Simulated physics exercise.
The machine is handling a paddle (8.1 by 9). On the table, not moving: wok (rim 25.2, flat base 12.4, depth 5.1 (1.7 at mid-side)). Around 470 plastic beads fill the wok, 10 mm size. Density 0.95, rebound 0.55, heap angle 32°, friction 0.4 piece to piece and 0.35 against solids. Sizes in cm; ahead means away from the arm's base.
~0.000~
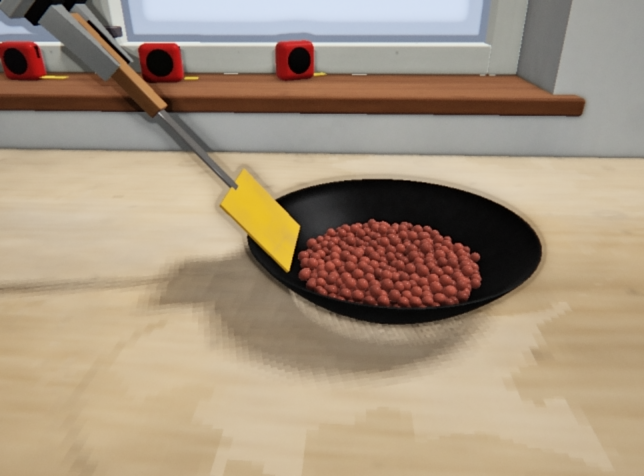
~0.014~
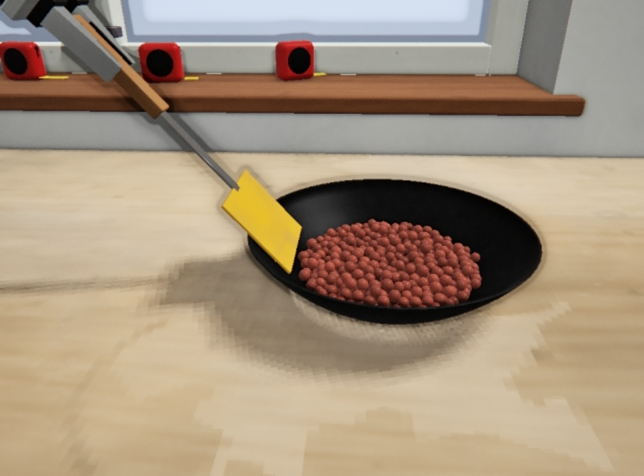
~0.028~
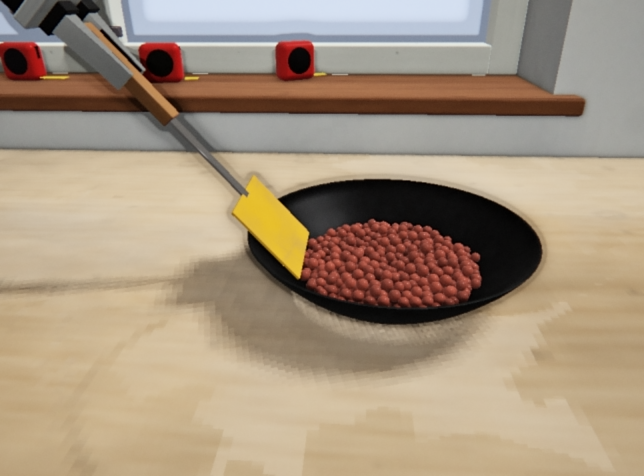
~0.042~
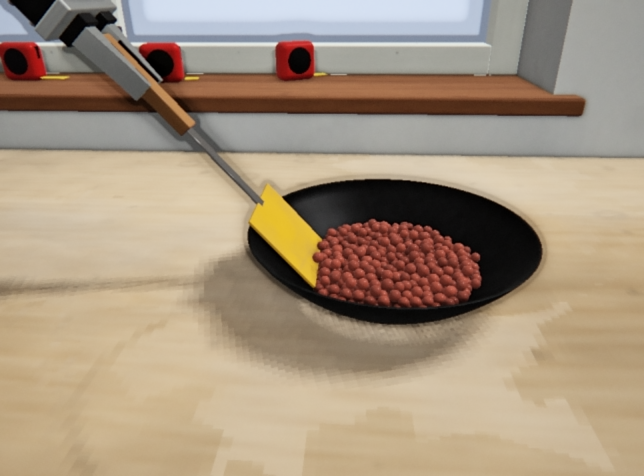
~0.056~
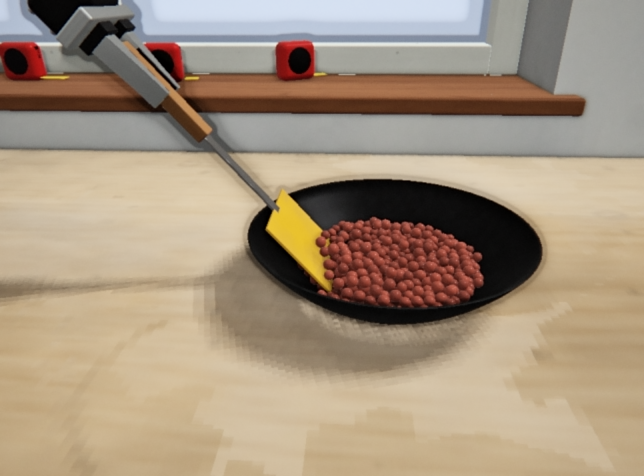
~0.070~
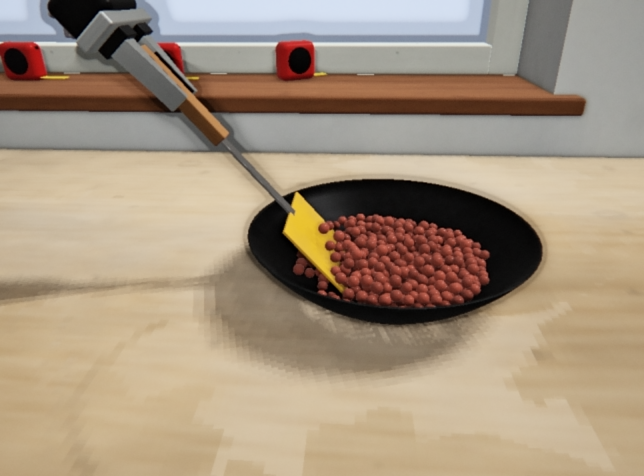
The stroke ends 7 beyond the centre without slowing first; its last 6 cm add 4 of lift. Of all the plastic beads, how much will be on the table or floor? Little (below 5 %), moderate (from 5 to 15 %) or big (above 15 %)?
A big share, above 15 %, ends on the table or floor.
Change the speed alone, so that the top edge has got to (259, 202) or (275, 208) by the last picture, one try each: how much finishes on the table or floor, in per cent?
About 0 and 15 per cent.
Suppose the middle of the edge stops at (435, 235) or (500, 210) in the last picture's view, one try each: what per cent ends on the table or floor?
About 10 and 35 per cent.
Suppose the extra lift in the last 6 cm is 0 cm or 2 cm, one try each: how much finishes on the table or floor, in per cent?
Some 25 and 30 per cent.
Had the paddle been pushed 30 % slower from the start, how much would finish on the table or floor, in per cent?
It would be near 10 per cent.
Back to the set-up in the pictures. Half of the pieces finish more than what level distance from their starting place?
Roughly 3 cm.
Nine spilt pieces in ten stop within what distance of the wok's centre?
About 75 cm.
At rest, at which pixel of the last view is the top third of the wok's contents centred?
Around (465, 255).
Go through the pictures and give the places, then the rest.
The first picture shows paddle top edge at (233, 185), sloping 49°; upper third of the load around (386, 257), from x 305 to 475, top at y 225; 466 in the wok.
The second picture shows paddle top edge at (234, 187), sloping 49°; upper third of the load around (386, 257), from x 305 to 475, top at y 225.
The third picture shows paddle top edge at (243, 193), sloping 49°; upper third of the load around (386, 257), from x 305 to 475, top at y 225.
The fourth picture shows paddle top edge at (259, 201), sloping 49°; upper third of the load around (383, 257), from x 305 to 475, top at y 225.
The fifth picture shows paddle top edge at (275, 207), sloping 49°; upper third of the load around (386, 255), from x 305 to 480, top at y 220.
The sixth picture shows paddle top edge at (290, 211), sloping 49°; upper third of the load around (389, 251), from x 300 to 485, top at y 220; 466 in the wok.
After 0.10 s, sloping 49°, highest piece 7 above the table; 466 in the wok.
After 0.14 s, sloping 49°, highest piece 10 above the table; 464 in the wok, 2 on the blade or in flight.
After 0.36 s, sloping 49°, highest piece 12 above the table; 367 in the wok, 45 on the table or floor, 54 on the blade or in flight.
After 1.41 s, sloping 49°, highest piece 4 above the table; 366 in the wok, 100 on the table or floor.
At rest, 366 in the wok, 100 on the table or floor. That is 21 % on the table or floor.
